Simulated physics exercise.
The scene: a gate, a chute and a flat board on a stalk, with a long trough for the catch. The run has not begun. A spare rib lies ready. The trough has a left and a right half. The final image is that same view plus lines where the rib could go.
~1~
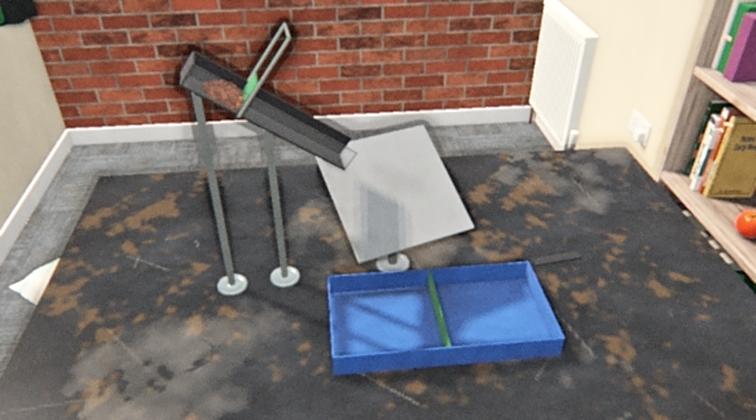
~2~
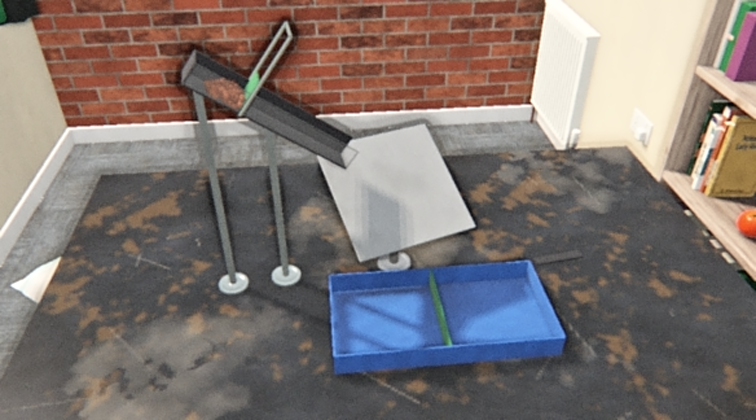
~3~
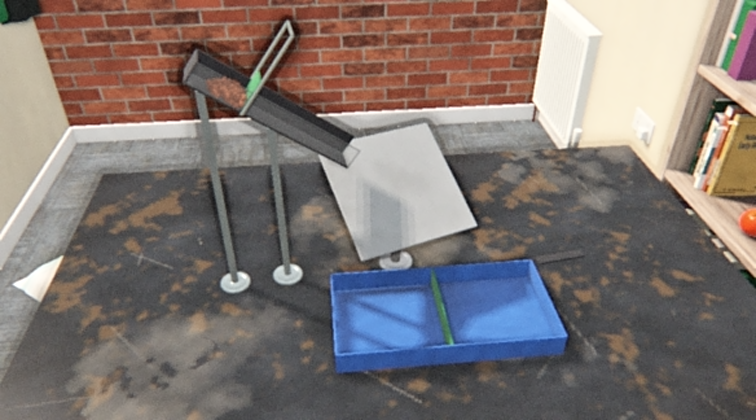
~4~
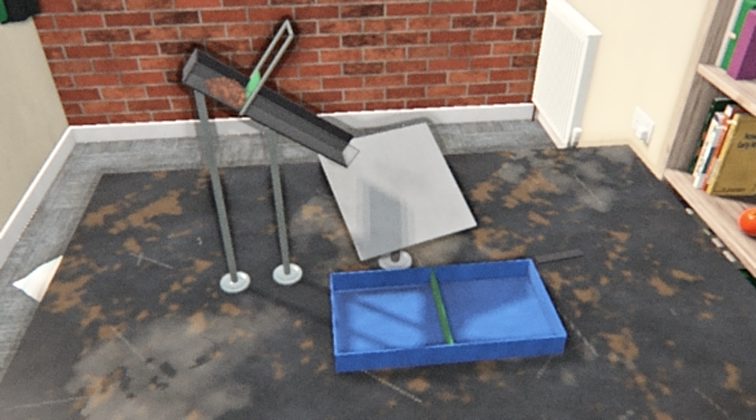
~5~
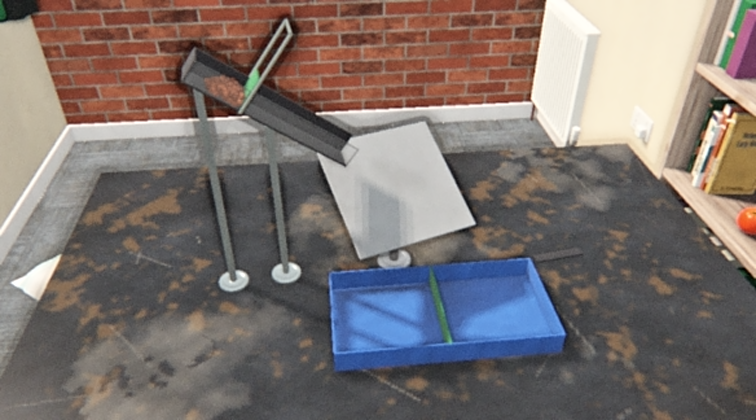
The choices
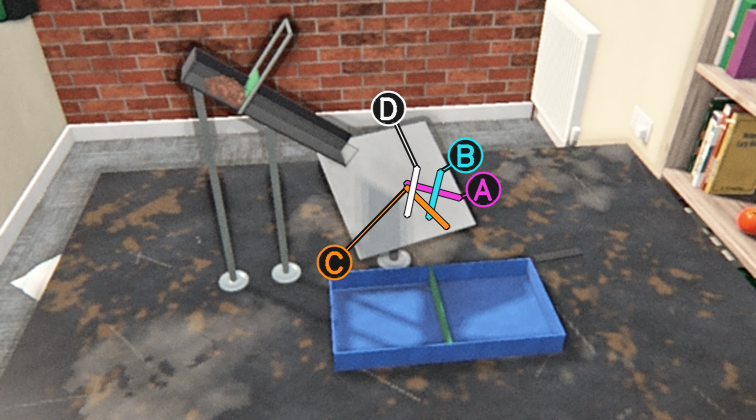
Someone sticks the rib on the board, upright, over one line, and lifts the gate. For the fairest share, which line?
Choose B.
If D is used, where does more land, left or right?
Left.
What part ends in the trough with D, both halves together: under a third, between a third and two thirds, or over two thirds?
Over two thirds.
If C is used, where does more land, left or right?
The right half.
On the marked copy, line A from (406, 183) to (459, 197); line B from (440, 171) to (429, 217); line C from (407, 187) to (446, 226); line D from (416, 168) to (407, 214).
With A, of what is caught, a small share in the left half, all but a few in the right.
With B, of what is caught, close to half in the left half, close to half in the right.
With C, of what is caught, a small share in the left half, the bulk in the right.
With D, of what is caught, all but a few in the left half, only a few in the right.
